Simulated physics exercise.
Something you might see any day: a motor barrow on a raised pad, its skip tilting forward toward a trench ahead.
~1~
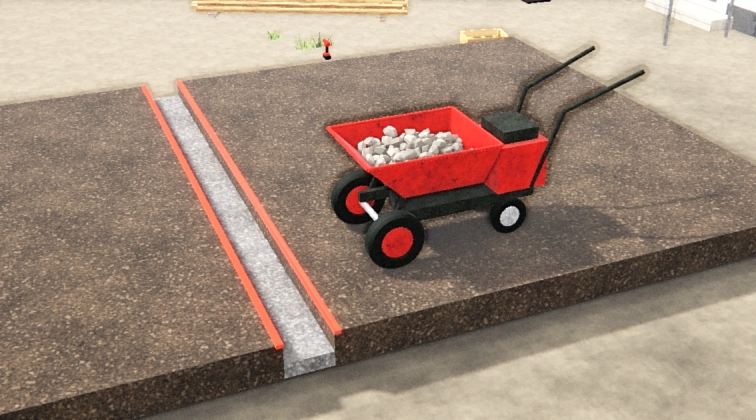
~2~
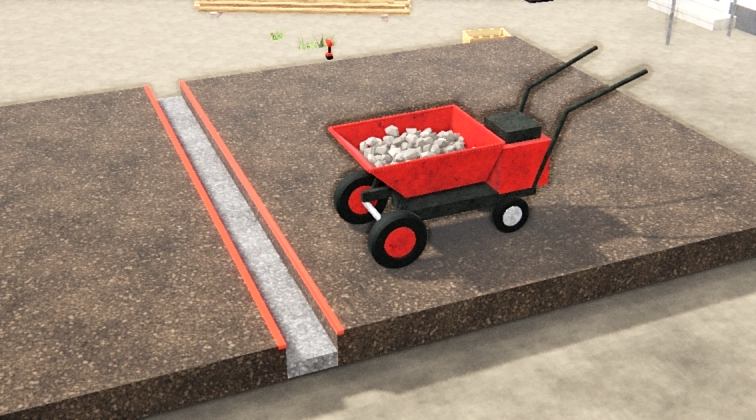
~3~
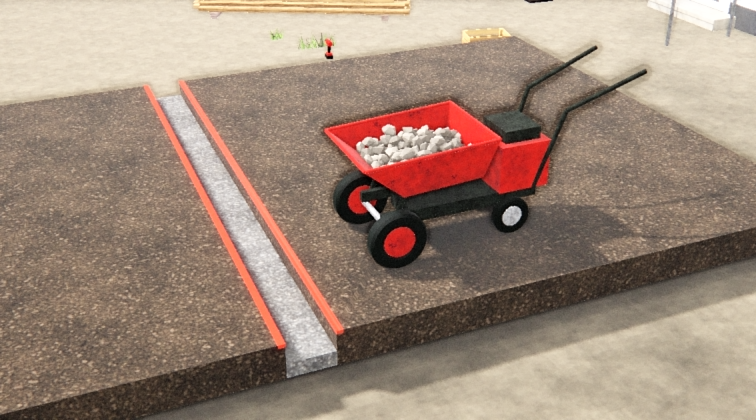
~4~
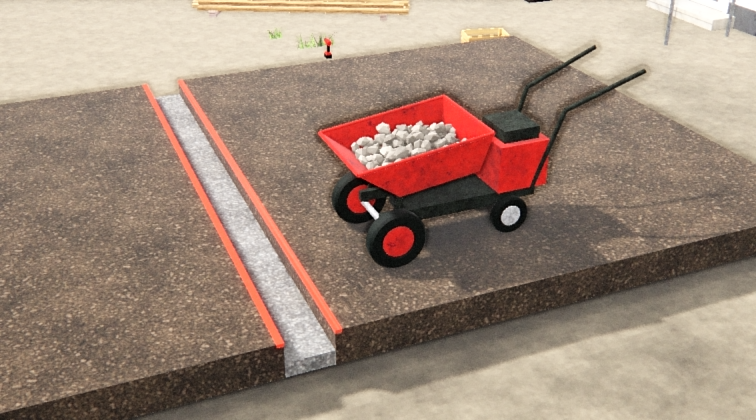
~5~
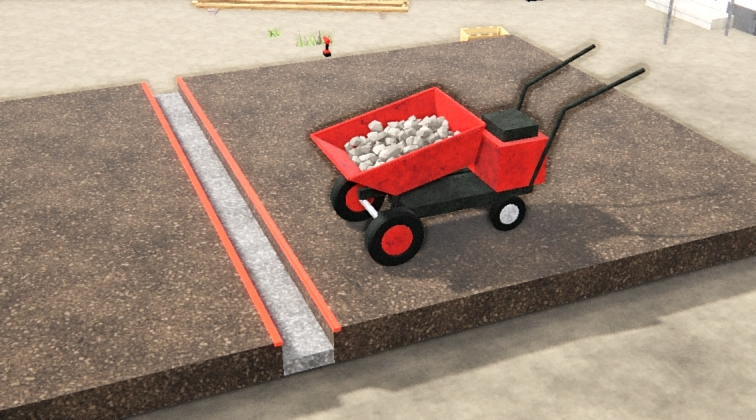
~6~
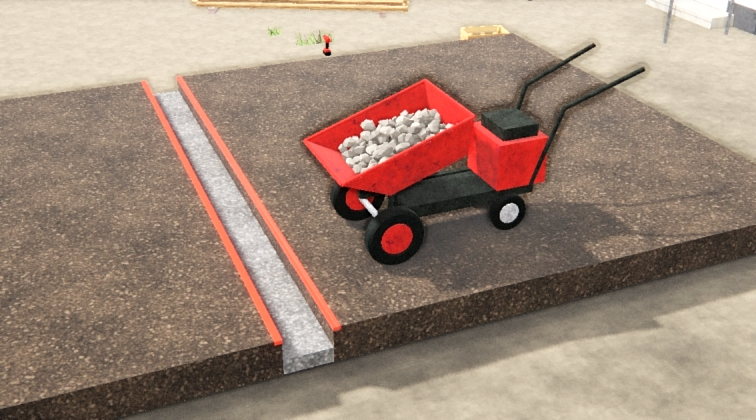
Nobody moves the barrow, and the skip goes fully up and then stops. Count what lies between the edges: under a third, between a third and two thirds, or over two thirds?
Its aim will yield a share past two thirds.
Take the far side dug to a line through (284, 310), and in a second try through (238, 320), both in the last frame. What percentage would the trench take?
The first try gives 60 percent, then the second gives 100 percent.
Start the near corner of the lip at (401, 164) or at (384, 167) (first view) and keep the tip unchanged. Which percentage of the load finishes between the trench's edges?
You'd see around 60 per cent the first time and around 80 per cent the second.
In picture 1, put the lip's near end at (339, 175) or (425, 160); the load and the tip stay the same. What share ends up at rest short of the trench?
In turn 0 and 60 in a hundred.
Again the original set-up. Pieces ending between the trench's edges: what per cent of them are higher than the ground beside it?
Roughly 25 %.
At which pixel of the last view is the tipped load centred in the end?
Close to (267, 269) in the last view.
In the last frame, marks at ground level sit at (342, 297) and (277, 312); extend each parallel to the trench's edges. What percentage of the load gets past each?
100 % and 20 %.
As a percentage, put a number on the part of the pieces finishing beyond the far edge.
It works out to roughly 5 percent.
Shortly afterwards, skip tipped steeply; the whole lot in the skip.
Next, skip tipped right over; near half in the skip; only a few short of the trench; near half in or heaped over the trench; only a few falling.
Some moments later, skip tipped right over; only a few in the skip; only a few short of the trench; the bulk in or heaped over the trench; a little beyond it.
In the end, skip tipped right over; only a few in the skip; only a few short of the trench; the bulk in or heaped over the trench; a little beyond it.
